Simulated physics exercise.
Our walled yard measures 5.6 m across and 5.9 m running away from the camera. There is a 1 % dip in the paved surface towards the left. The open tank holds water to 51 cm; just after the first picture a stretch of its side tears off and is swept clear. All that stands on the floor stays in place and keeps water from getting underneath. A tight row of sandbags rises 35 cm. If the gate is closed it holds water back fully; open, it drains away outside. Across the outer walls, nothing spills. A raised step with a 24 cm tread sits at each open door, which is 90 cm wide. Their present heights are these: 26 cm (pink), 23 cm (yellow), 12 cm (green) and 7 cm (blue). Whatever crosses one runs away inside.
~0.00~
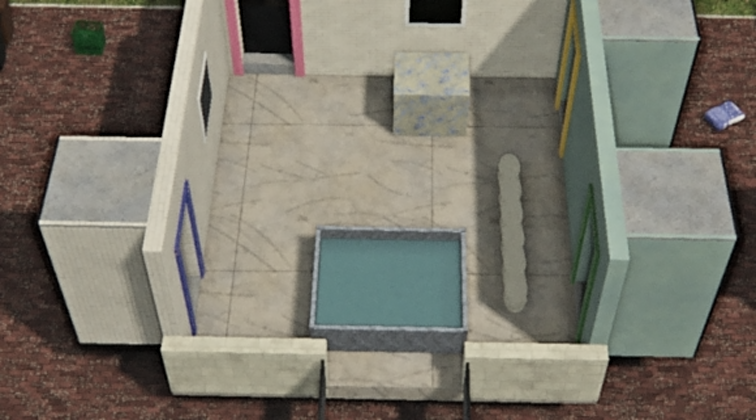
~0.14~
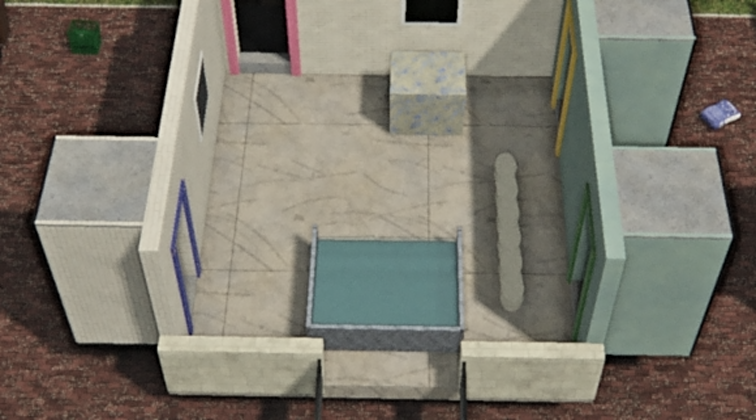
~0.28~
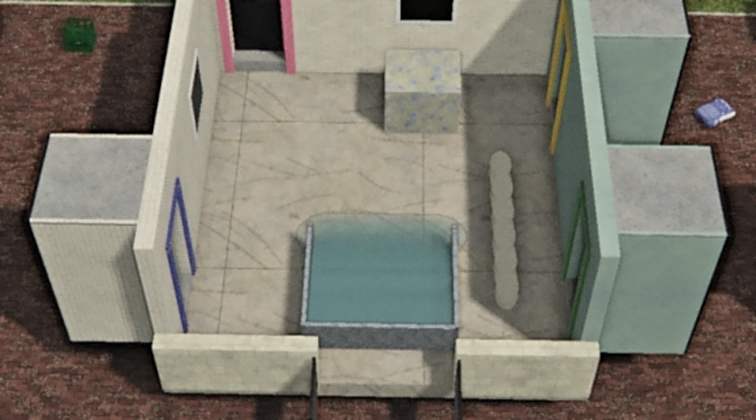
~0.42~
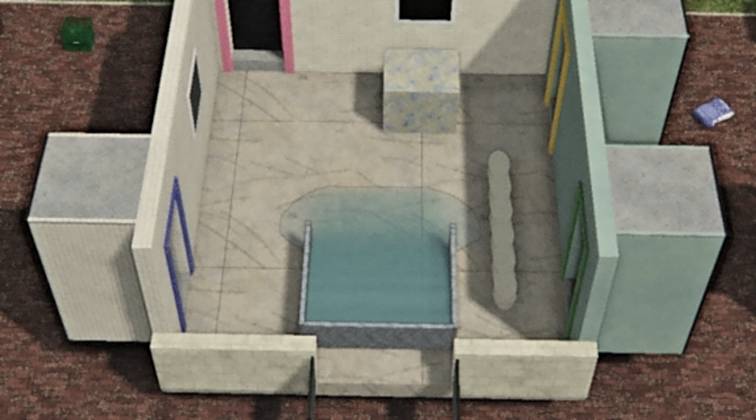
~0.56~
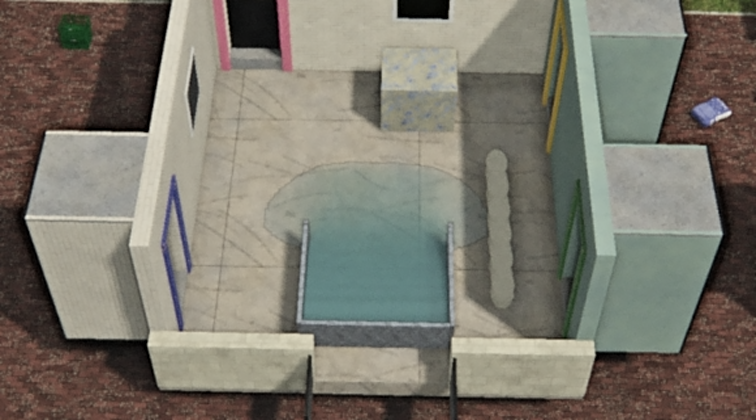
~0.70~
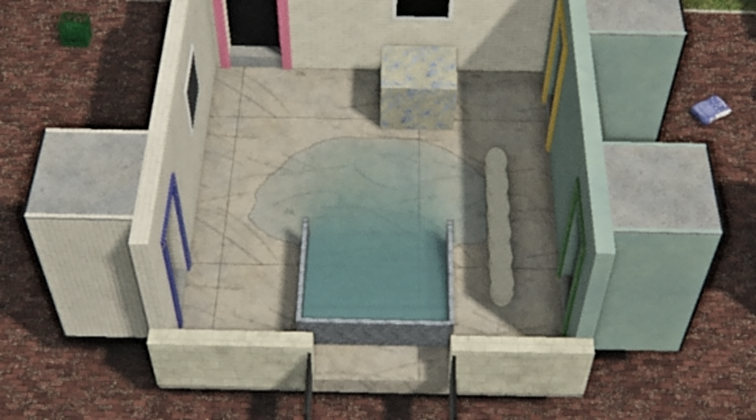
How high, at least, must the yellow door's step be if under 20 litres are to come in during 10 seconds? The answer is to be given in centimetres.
I would say about 9.5 cm.
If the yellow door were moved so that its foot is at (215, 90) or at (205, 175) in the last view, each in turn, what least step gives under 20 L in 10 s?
You'd want roughly 24 cm there first, then roughly 5.5 cm.
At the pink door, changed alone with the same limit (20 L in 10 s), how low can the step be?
At the pink door you'd want roughly 18 cm.
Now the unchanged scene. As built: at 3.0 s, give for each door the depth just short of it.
Centimetres: Pink = 25, yellow = 15, green = 0, blue = 0.
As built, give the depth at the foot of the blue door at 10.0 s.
It works out to about 11.0 centimetres deep.
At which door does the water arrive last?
The answer is the green door.
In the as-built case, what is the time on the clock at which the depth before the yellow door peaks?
Peak time: About 3.0 s.
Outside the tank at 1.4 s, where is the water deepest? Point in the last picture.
Check close to (394, 129).
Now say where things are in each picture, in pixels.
In the first picture, still water, 51 cm deep, in the open tank at (390, 280); the yellow door at (567, 88) is dry.
In the second picture, water pours out on the far side and has run 0.2 m, to a hidden place; about 4 cm deep outside, 51 cm at the back.
In the third picture, the gap is on the far side, the front 0.6 m out at (320, 219); the back of the open tank holds 51 cm.
In the fourth picture, water pours out on the far side and has run 1.2 m, to (328, 191); about 8 cm deep outside, 51 cm at the back.
In the fifth picture, water pours out on the far side and has run 1.6 m, to (342, 167); about 6 cm deep outside, 46 cm at the back.
In the sixth picture, water pours out on the far side and has run 2.1 m, to (339, 142); about 5 cm deep outside, 43 cm at the back; the yellow door at (554, 82), 3.8 m from the gap, is still 1.7 m from the nearest water.
After 1.4 s water covers 40 % of the floor, deepest (28 cm) near (394, 129); it has not reached the yellow door.
After 3.0 s water covers 55 % of the floor, deepest (35 cm) near (216, 72); 15 cm at the yellow door, 0 litres in over its 23 cm step.
After 10.0 s water covers 95 % of the floor, deepest (13 cm) near (186, 289); 3 cm at the yellow door, 0 litres in over its 23 cm step.
At the yellow door as built, the water arrived by 2.2 s and peaked near 15 cm at 3.0 s.
Run again over the same 10 s with other heights there, 30 litres in over 8.5 cm, 8 litres over 11.5 cm. The limit of 20 litres is kept from about 9.5 cm up.
